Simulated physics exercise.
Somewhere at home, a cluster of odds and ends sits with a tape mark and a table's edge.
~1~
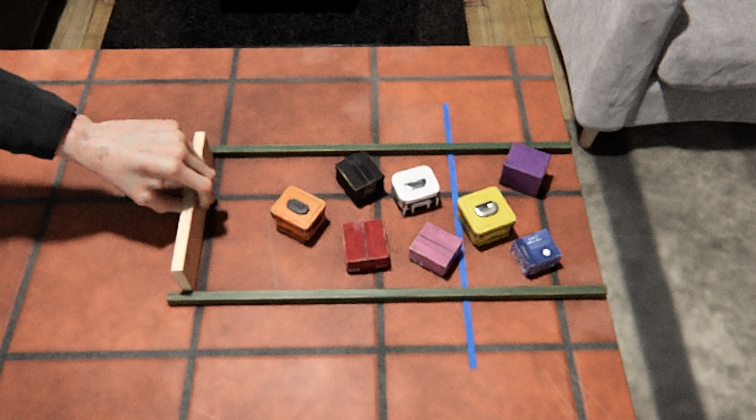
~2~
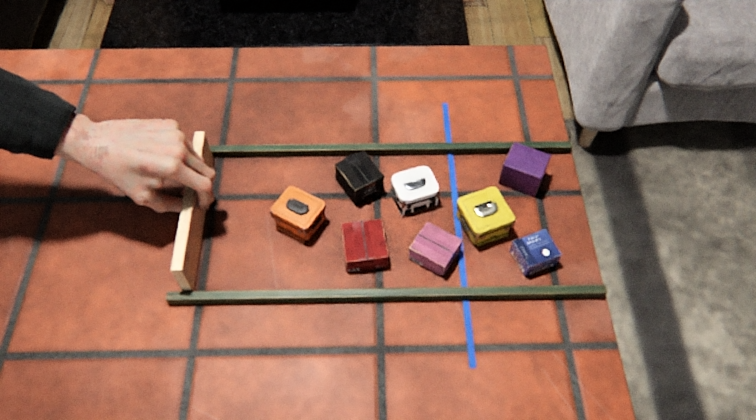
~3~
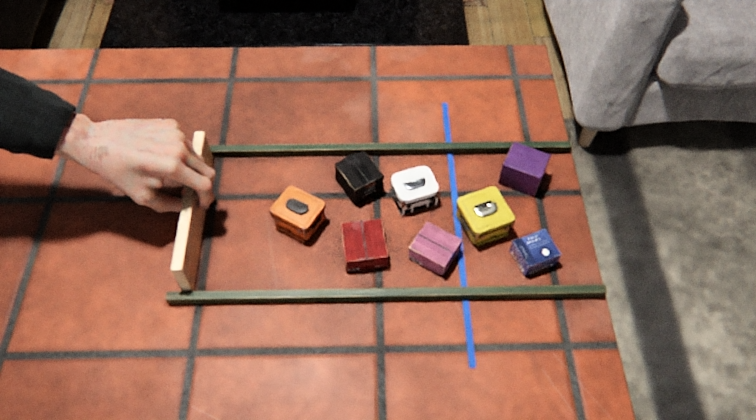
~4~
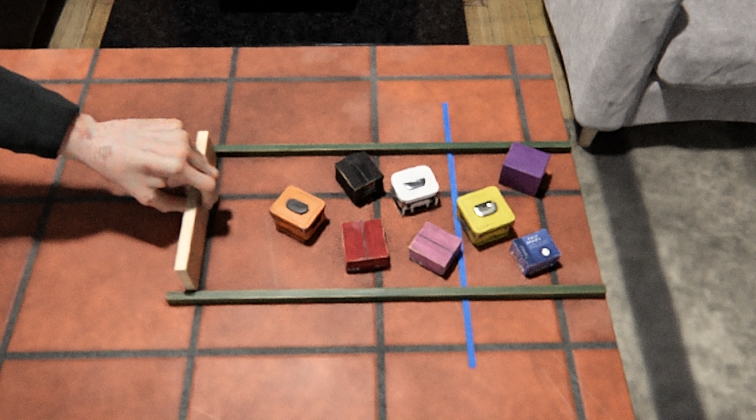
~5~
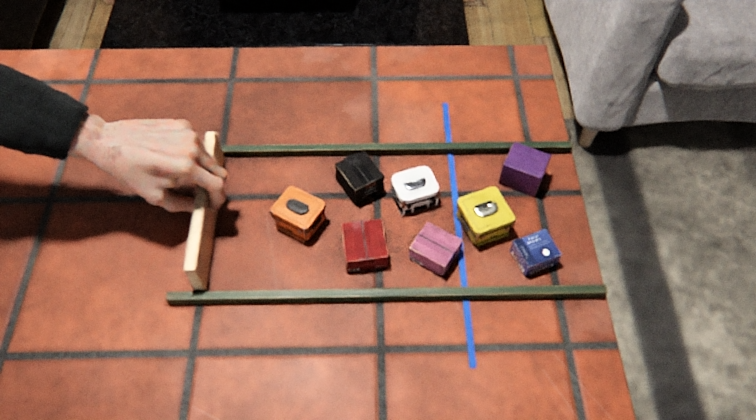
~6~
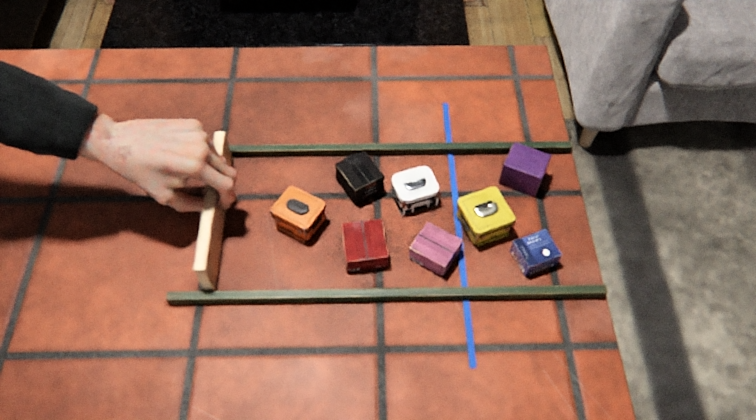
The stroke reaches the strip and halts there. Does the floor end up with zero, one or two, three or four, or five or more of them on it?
Nothing tumbles.
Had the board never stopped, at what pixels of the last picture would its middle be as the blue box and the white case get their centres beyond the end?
With the blue box it sits around (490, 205), with the white case around (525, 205).
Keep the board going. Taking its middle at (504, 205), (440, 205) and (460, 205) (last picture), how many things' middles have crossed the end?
2; 0; 0.
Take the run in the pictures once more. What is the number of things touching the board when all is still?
Contact count: 3.
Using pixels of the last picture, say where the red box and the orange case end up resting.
I'd say approximately (490, 243) and then (478, 201).
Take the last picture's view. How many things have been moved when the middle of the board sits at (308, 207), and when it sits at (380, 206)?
Up to then 2, and up to the other point 5.
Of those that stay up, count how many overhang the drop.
0, I think.
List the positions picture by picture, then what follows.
The first picture shows purple block (525, 169); blue box (536, 253); yellow case (484, 217); board (195, 209); tape (458, 218).
The second picture shows blue box (535, 253); white case (414, 190).
The third picture shows yellow case (484, 216); board (194, 209).
The fourth picture shows purple block (524, 169); black box (359, 177).
The fifth picture shows blue box (535, 252); orange case (299, 214).
The sixth picture shows purple block (525, 169); blue box (536, 253); yellow case (484, 217); board (215, 208); tape (457, 218).
A little later, none off yet; purple block at rest near (525, 169); blue box at rest near (536, 253); yellow case at rest near (484, 217).
Next, none off yet; purple block at rest near (525, 169); blue box at rest near (536, 253); yellow case moving near (488, 217).
When it is over, the number that fall off is zero.
